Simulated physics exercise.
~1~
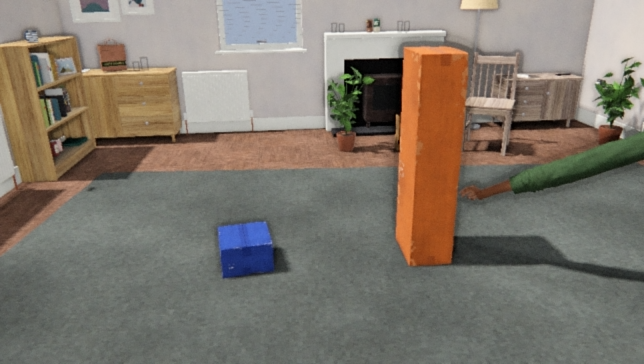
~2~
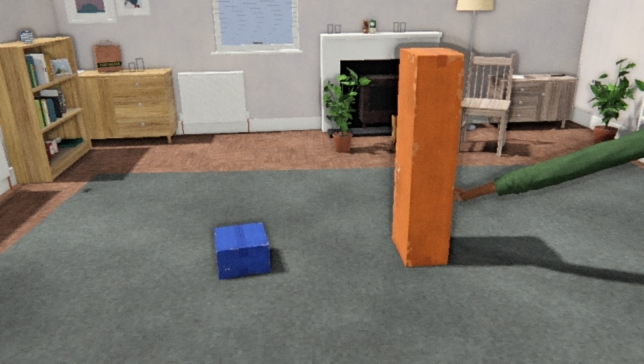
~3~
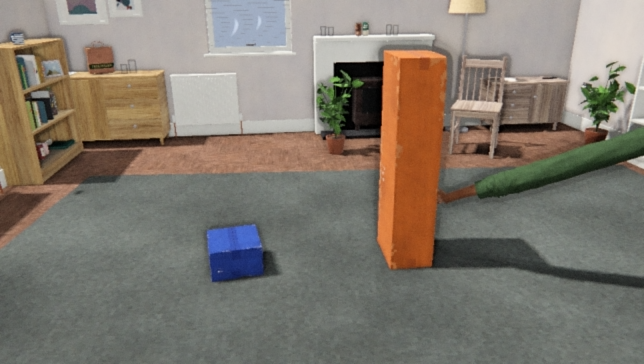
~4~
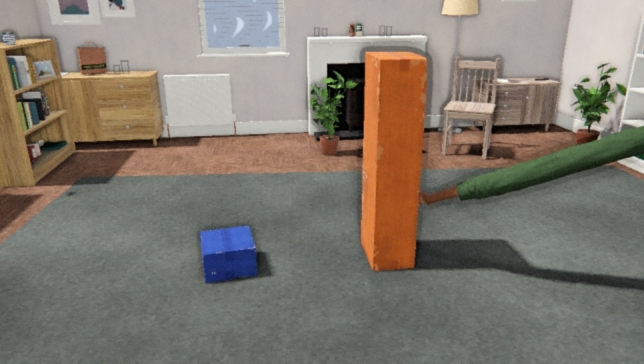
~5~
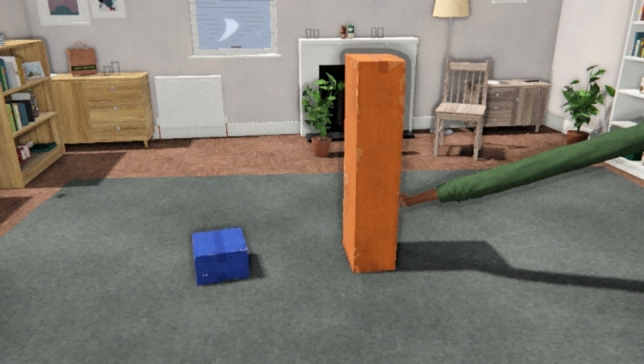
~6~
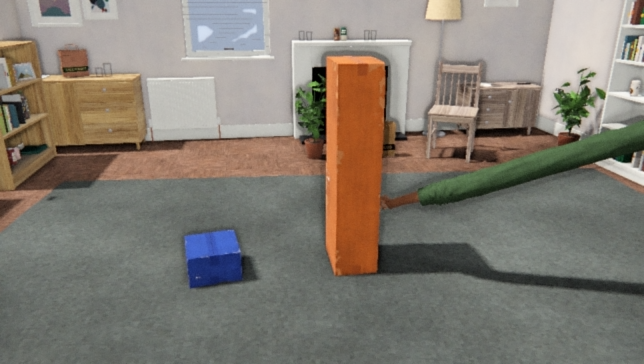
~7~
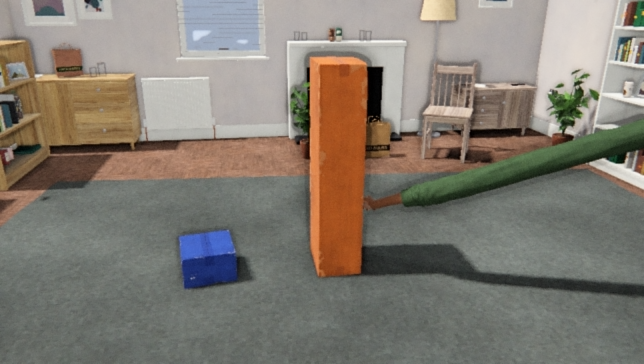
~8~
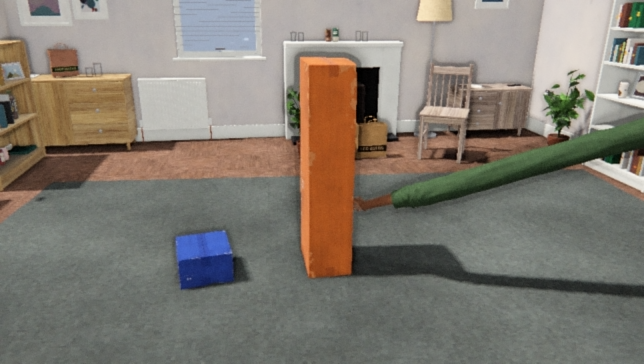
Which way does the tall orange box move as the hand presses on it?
It moves to the left, toward the blue parcel, and stays upright.
